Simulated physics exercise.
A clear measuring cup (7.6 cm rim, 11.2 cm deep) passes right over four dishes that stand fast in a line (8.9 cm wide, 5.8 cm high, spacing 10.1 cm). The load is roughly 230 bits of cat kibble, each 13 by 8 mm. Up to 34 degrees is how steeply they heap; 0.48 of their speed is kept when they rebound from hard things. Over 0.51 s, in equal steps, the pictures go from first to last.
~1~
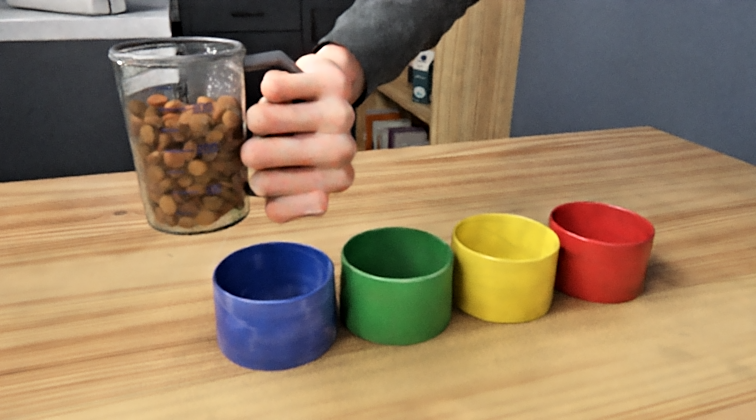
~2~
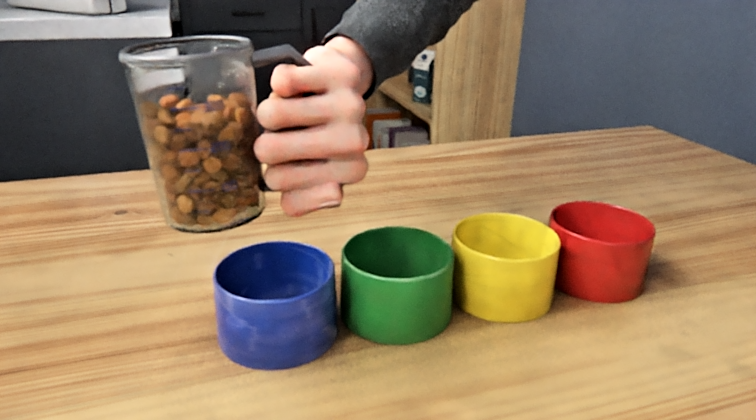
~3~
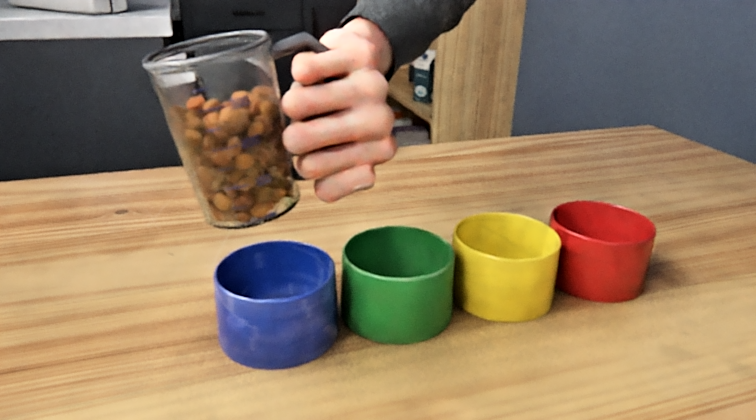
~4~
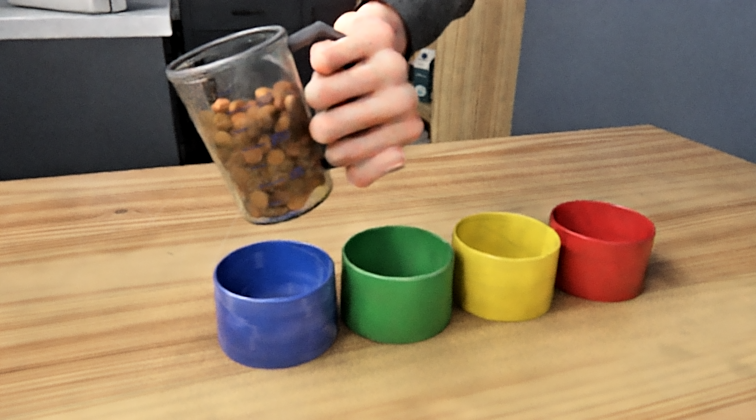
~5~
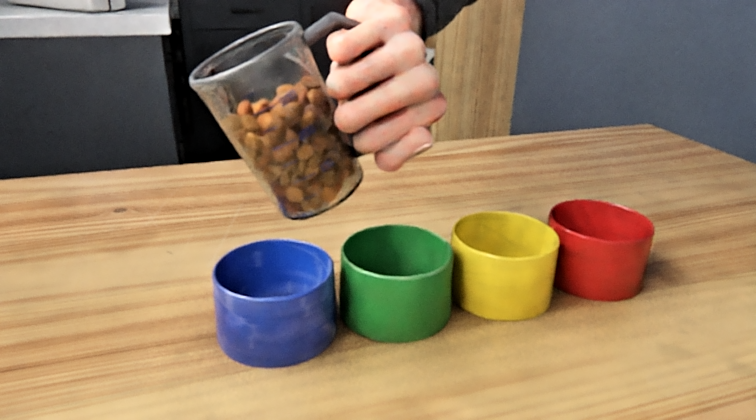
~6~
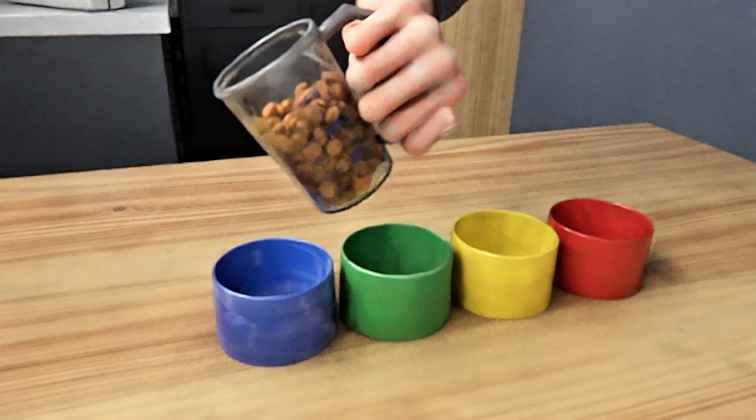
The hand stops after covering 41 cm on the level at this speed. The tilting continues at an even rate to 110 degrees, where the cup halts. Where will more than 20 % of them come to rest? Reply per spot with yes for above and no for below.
Red: Yes, above. Blue: No, below. Green: No, below. Yellow: Yes, above. Counter: No, below.
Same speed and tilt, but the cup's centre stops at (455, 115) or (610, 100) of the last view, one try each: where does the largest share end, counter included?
I'd expect green to win the first try and yellow the second.
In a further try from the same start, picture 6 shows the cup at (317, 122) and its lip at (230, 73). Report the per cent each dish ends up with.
Red 90, blue 0, green 0, yellow 0.
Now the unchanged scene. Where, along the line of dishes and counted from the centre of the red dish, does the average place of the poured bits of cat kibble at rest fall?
About 6 cm to its left.
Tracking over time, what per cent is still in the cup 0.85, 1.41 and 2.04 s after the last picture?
Going in order, it reads 100, then 55, and finally 30 per cent.
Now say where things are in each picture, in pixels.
In the first picture, cup at (190, 136), tilt 0 degrees, lip at (113, 50), moved 0.0 cm; middle of the pieces at (188, 161); blue dish at (274, 270); green dish at (397, 252); yellow dish at (505, 236); red dish at (601, 222).
In the second picture, cup at (203, 134), tilt 3 degrees, lip at (123, 53), moved 0.8 cm; middle of the pieces at (202, 160).
In the third picture, cup at (232, 131), tilt 10 degrees, lip at (145, 61), moved 2.6 cm; middle of the pieces at (234, 157).
In the fourth picture, cup at (259, 129), tilt 18 degrees, lip at (169, 71), moved 4.5 cm; middle of the pieces at (264, 153).
In the fifth picture, cup at (285, 126), tilt 25 degrees, lip at (192, 80), moved 6.4 cm; middle of the pieces at (293, 149).
In the sixth picture, cup at (311, 123), tilt 33 degrees, lip at (216, 90), moved 8.2 cm; middle of the pieces at (321, 145); blue dish at (274, 266); green dish at (397, 248); yellow dish at (505, 233); red dish at (600, 219).
Then, 0.85 s after the last picture, tilt 94 degrees; cup holds 100 %.
Then, 1.41 s after the last picture, tilt 110 degrees; cup holds 55 %, yellow 35 %.
Then, 2.04 s after the last picture, tilt 110 degrees; cup holds 30 %, red 20 %, yellow 45 %.
In the end, red 35 %, blue 0 %, green 0 %, yellow 45 %, counter 5 %, cup 15 %.
